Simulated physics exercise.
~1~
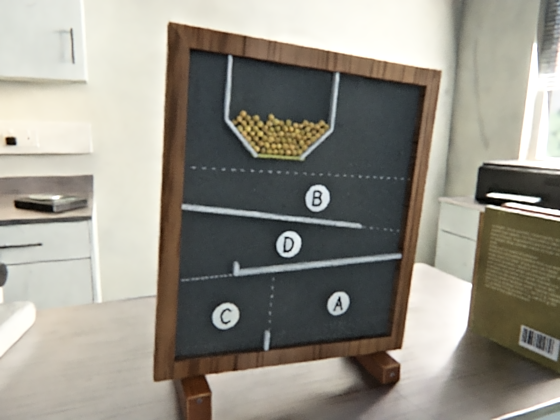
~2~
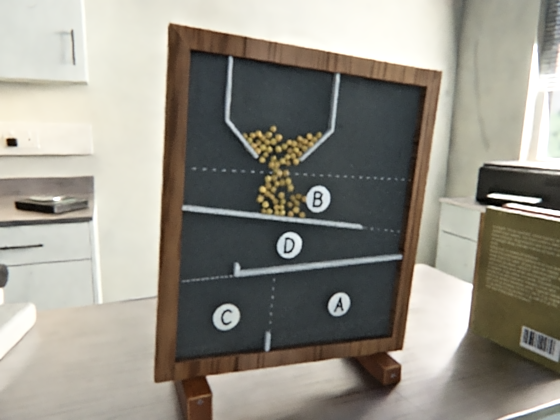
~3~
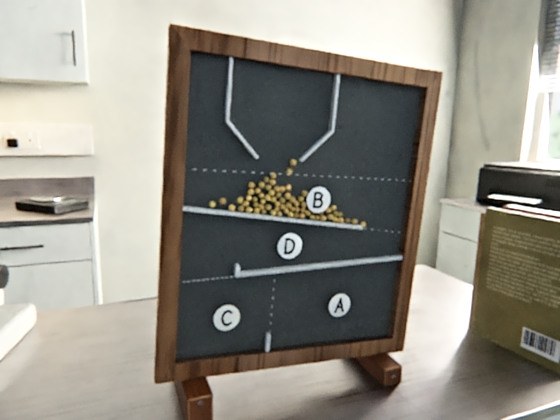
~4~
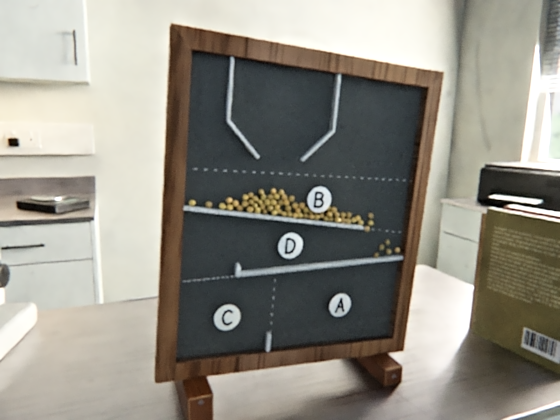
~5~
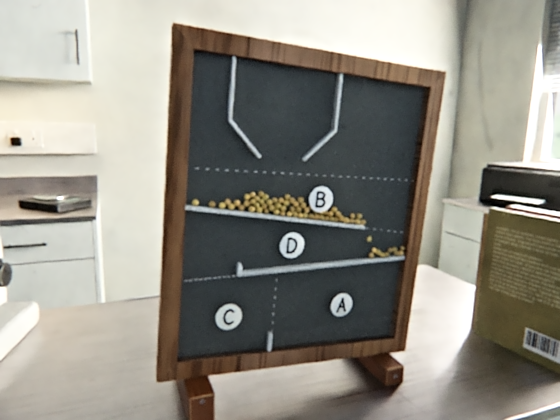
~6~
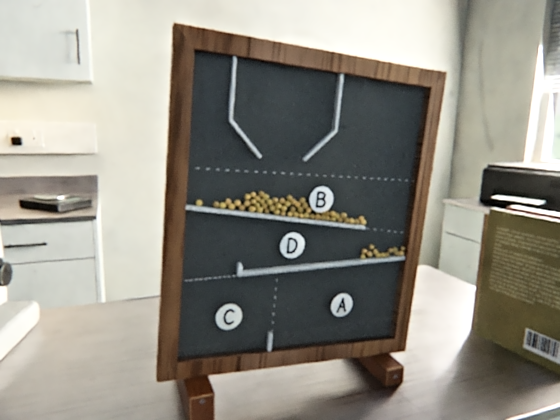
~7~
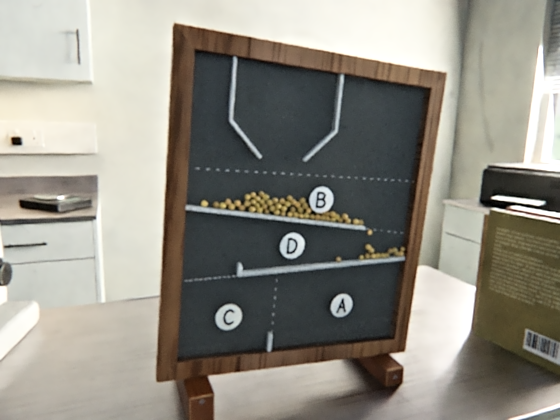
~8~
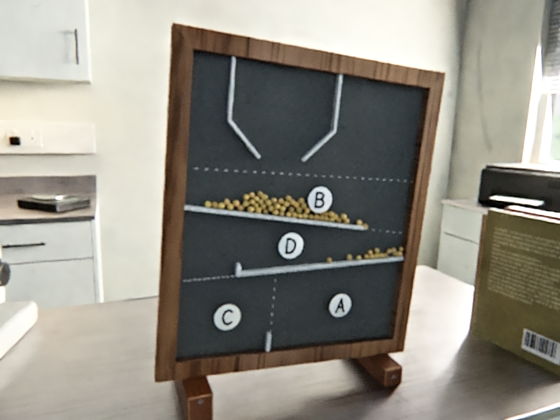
In this clip, small round tan pieces drop from a funnel in a wood-framed dark board onto the upper ramp and spread into a heap, and some spill off its right end onto the lower ramp, leaving most in section B and a smaller group in D.
